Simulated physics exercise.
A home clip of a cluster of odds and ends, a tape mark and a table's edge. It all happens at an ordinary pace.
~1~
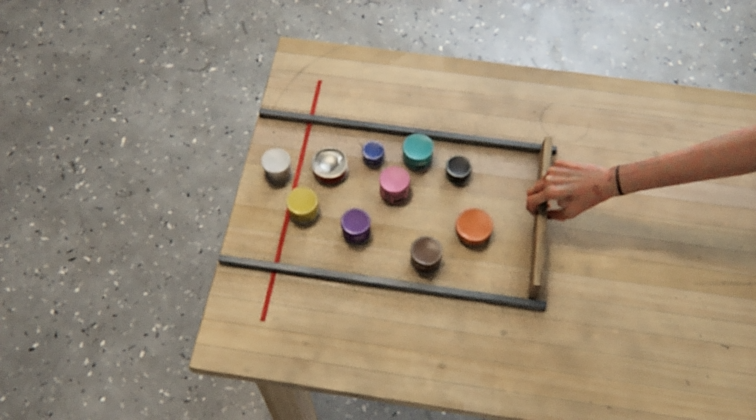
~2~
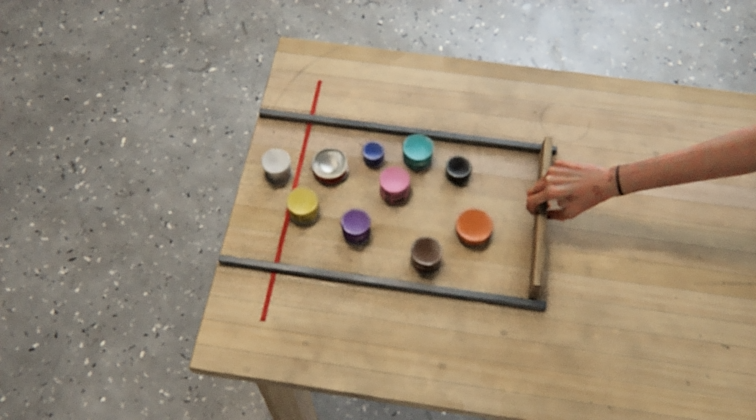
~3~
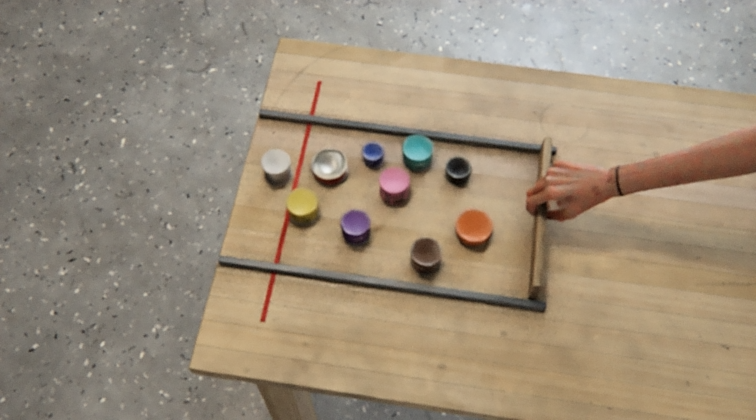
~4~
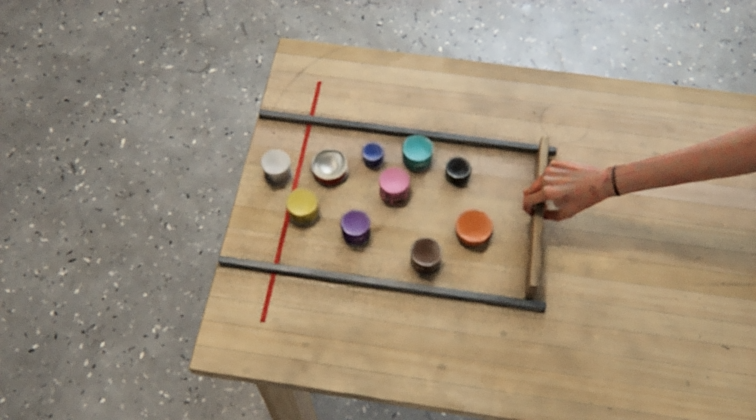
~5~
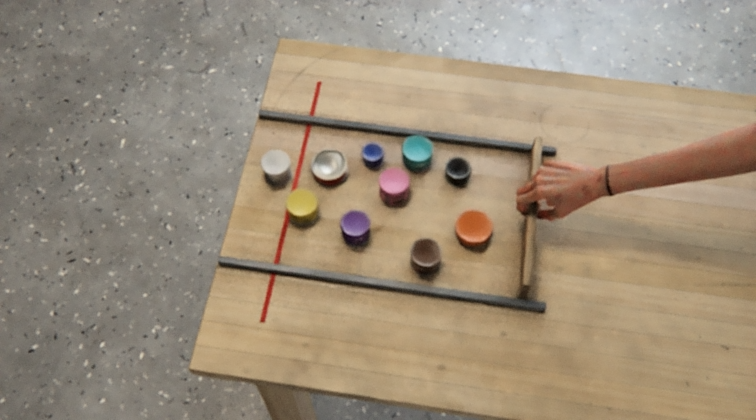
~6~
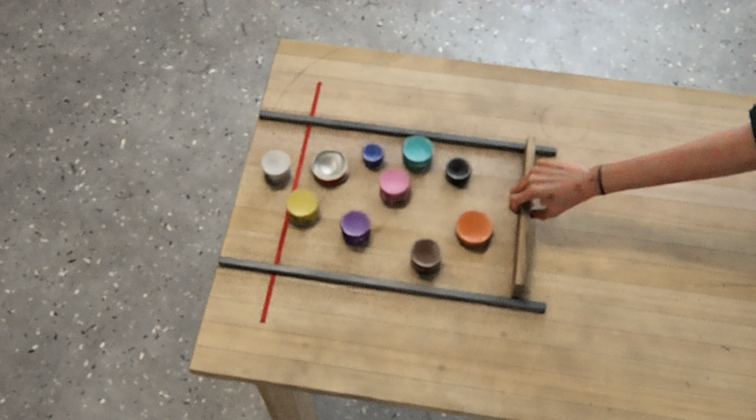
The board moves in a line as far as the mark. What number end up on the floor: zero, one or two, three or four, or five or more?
The number that fall off is one or two.
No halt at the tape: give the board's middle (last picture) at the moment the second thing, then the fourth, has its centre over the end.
About (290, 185), then (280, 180).
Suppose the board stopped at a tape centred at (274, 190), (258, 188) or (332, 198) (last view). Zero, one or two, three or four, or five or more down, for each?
The falls would be 3 or 4; more than four; no fall at all.
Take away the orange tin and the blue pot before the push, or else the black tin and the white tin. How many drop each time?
The counts: 1 and 0.
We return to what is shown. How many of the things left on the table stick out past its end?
That would be 2.
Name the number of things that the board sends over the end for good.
Exactly 1.
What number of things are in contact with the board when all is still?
That makes 5.
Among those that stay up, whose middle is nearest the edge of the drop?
It is the yellow tin.
Soon after, none off yet; white tin at rest near (277, 169); yellow tin at rest near (303, 208); red pot at rest near (330, 168).
After that, none off yet; white tin at rest near (277, 169); yellow tin at rest near (303, 208); red pot displaced a little near (319, 173).
In the end, the number that fall off is one or two; gone, white tin.
